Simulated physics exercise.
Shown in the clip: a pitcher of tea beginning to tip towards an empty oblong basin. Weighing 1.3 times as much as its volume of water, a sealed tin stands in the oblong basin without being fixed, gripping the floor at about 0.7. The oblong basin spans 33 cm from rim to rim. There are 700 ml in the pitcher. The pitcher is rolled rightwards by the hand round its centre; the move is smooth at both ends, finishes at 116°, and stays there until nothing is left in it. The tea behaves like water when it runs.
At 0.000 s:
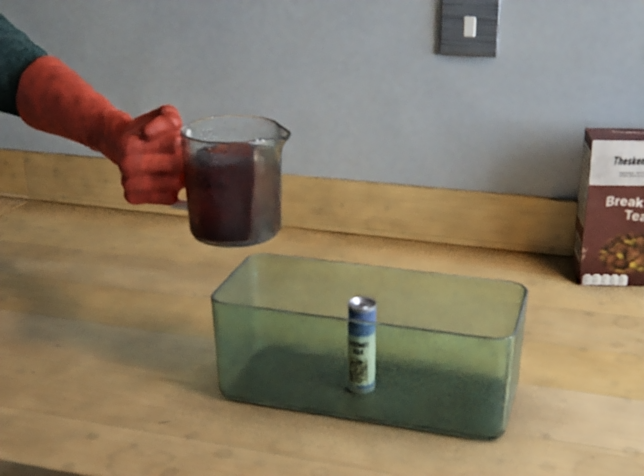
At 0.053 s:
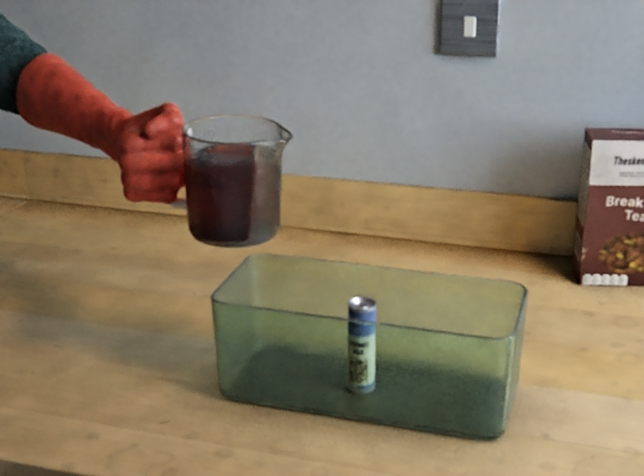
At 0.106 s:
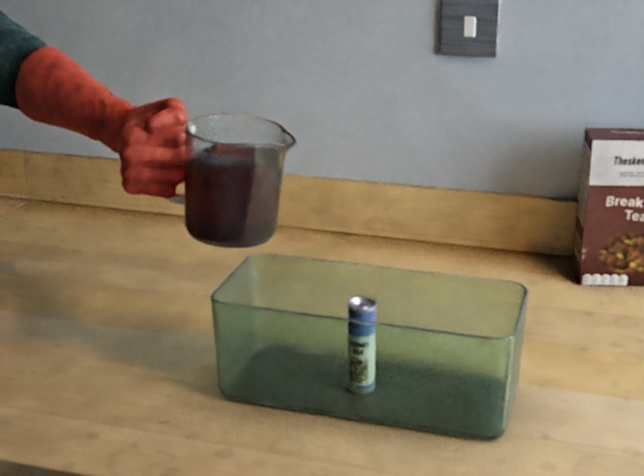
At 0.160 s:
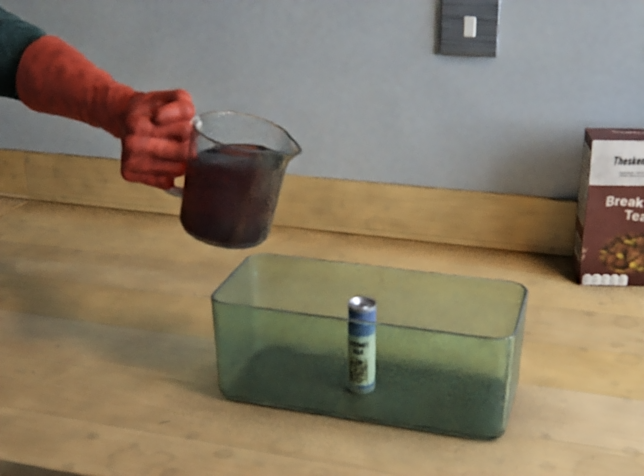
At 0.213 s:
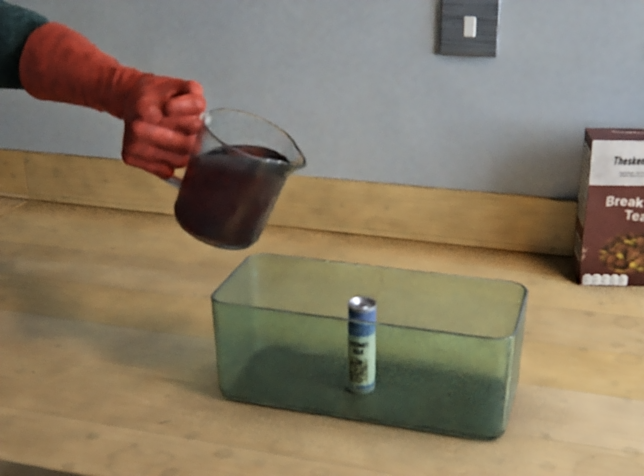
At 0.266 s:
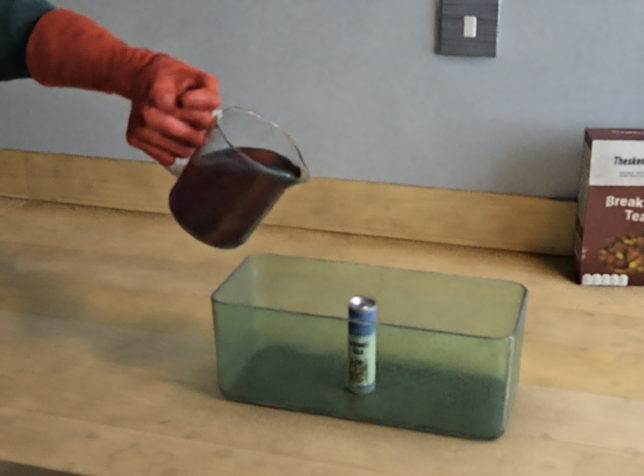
On a wooden kitchen worktop, a hand in a red glove held a glass jug of dark liquid above a green see-through basin with a small tin inside, then smoothly tilted the jug rightwards.
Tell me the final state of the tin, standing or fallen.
It's bound to be brought down.
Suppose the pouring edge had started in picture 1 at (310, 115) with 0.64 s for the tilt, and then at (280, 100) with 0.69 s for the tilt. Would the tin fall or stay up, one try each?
Trial 1 - tin tips; trial 2 - tin tips.
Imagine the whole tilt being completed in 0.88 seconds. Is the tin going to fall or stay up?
Outcome - the tin comes down.
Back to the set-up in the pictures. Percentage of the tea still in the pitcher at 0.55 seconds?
At that time about 56 in a hundred parts are still held.
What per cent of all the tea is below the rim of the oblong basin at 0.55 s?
20 %, give or take.
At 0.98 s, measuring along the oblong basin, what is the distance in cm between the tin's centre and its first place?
Estimate: Around 6 cm.
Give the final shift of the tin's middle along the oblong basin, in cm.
All told, the tin's centre has moved close to 9.0 cm.
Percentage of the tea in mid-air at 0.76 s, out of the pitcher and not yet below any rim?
Close to 7 in every hundred parts.
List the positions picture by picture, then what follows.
In the first frame, it leans 0°; its right rim is at (290, 135); the tea meets the walls at (192, 151) and (278, 159); the oblong basin's rim runs from (231, 277) to (521, 313); the tin's top is at (362, 307).
In the second frame, it leans 2°; its right rim is at (291, 137); the tea meets the walls at (193, 151) and (278, 160).
In the third frame, it leans 6°; its right rim is at (295, 142); the tea meets the walls at (196, 151) and (280, 160).
In the fourth frame, it leans 14°; its right rim is at (301, 152); the tea meets the walls at (196, 153) and (284, 162).
In the fifth frame, it leans 23°; its right rim is at (306, 164); the tea meets the walls at (195, 157) and (291, 165).
In the sixth frame, it leans 35°; its right rim is at (309, 180); the tea meets the walls at (188, 169) and (300, 172).
Then, 0.55 s in, the tilt is 101° and 56 per cent is still to pour; the tin stands where it began.
Then, 0.76 s in, the tilt is 116° and 8 per cent is still to pour; the tin leans 8°.
Then, 0.98 s in, the tilt is 116° and 0 per cent is still to pour; the tin leans 44°.
Then, 1.22 s in, the tilt is 116° and 0 per cent is still to pour; the tin lies on its side.
Finally, the tin lies on its side.
